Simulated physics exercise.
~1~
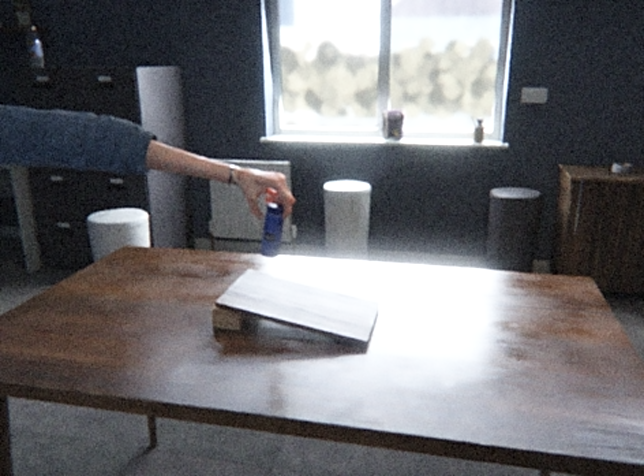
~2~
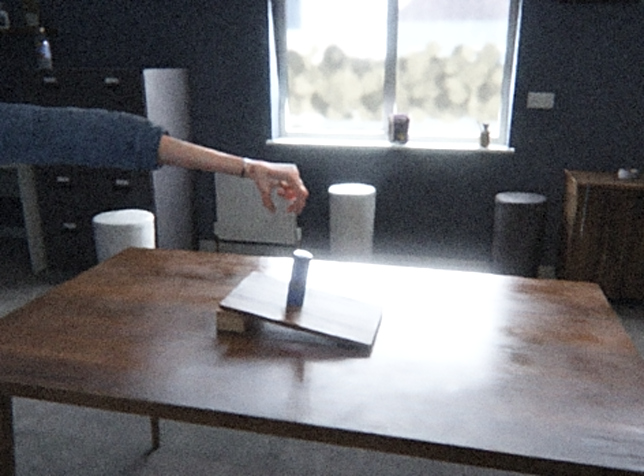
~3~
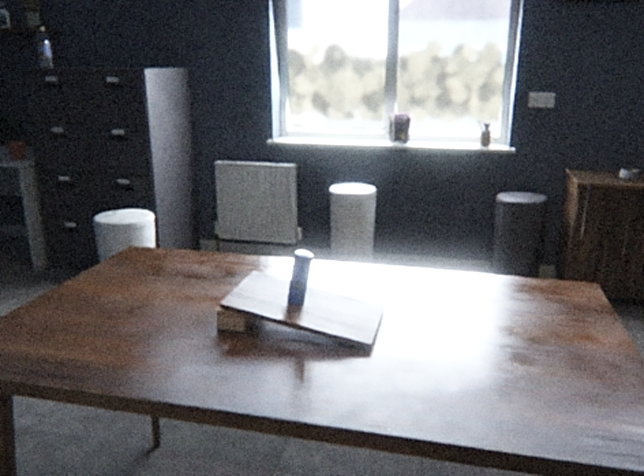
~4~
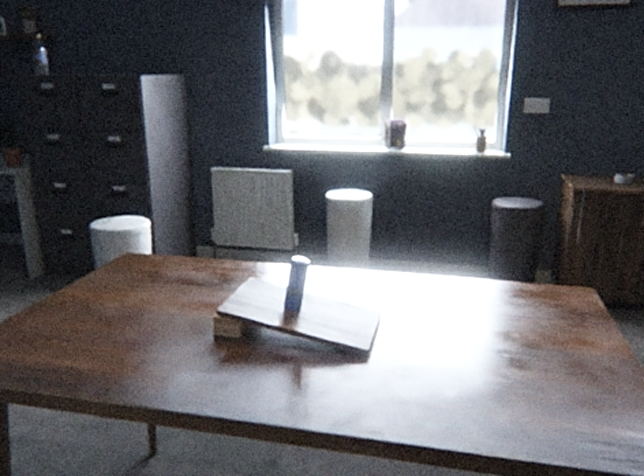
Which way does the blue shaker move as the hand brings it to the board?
The blue shaker moves down onto the sloping board, shifting a little to the right as well.
